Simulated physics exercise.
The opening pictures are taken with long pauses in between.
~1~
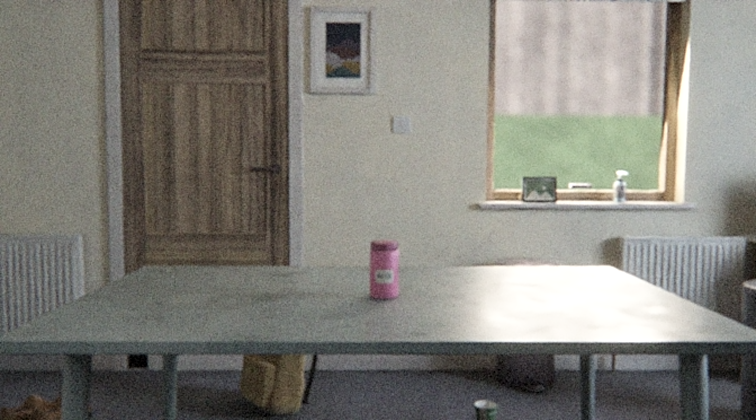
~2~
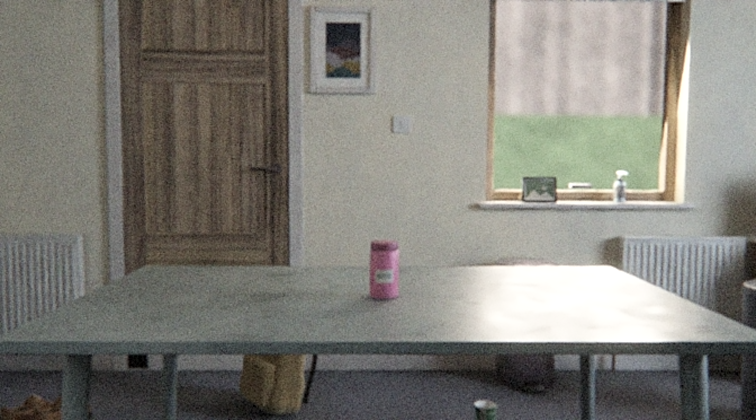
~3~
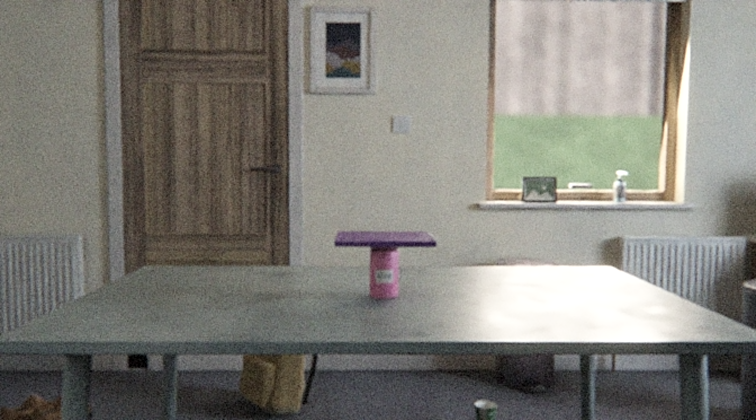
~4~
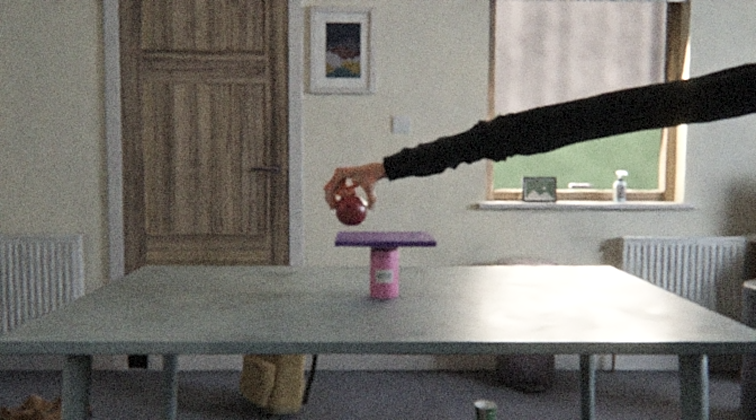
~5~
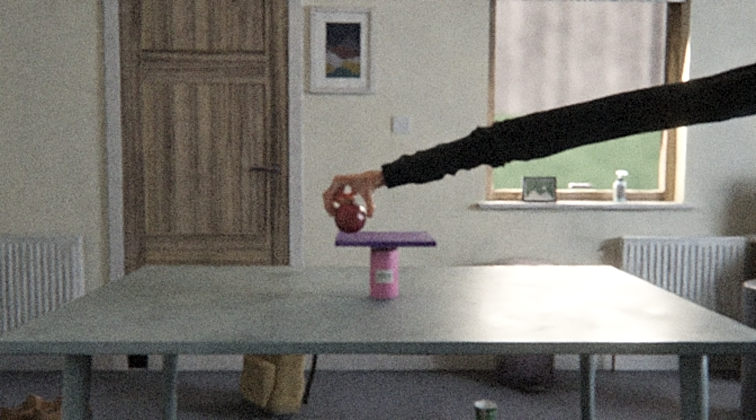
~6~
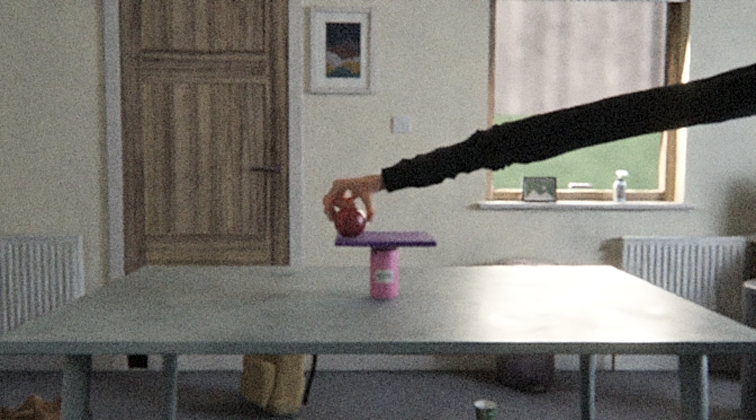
A hand lowers a red apple onto the left side of a purple lid atop a pink jar.
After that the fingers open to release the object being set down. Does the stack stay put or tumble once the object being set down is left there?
Sure enough, it doesn't last, sadly.
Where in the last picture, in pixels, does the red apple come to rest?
Roughly pixel (326, 287) in the last picture.
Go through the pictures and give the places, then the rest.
In the first picture, the last thing is not in view yet.
In the second picture, the last thing is not in view yet.
In the third picture, the last thing is not in view yet; purple lid (384, 239).
In the fourth picture, still above its spot; red apple (351, 210); purple lid (384, 239).
In the fifth picture, still above its spot; red apple (350, 218); purple lid (384, 239).
In the sixth picture, set down, still held; red apple (350, 222); purple lid (384, 239).
Then, 0.40 s on from there, red apple now fallen; purple lid turned 30° from how it was put.
Then, 0.60 s on from there, purple lid turned 66° from how it was put.
Then, 0.80 s on from there, purple lid on its side.
In the end, fallen, red apple; toppled in the stack, purple lid; pink jar unmoved. At the end, from the last picture's camera, red apple near (326, 287). The stack loses its balance.
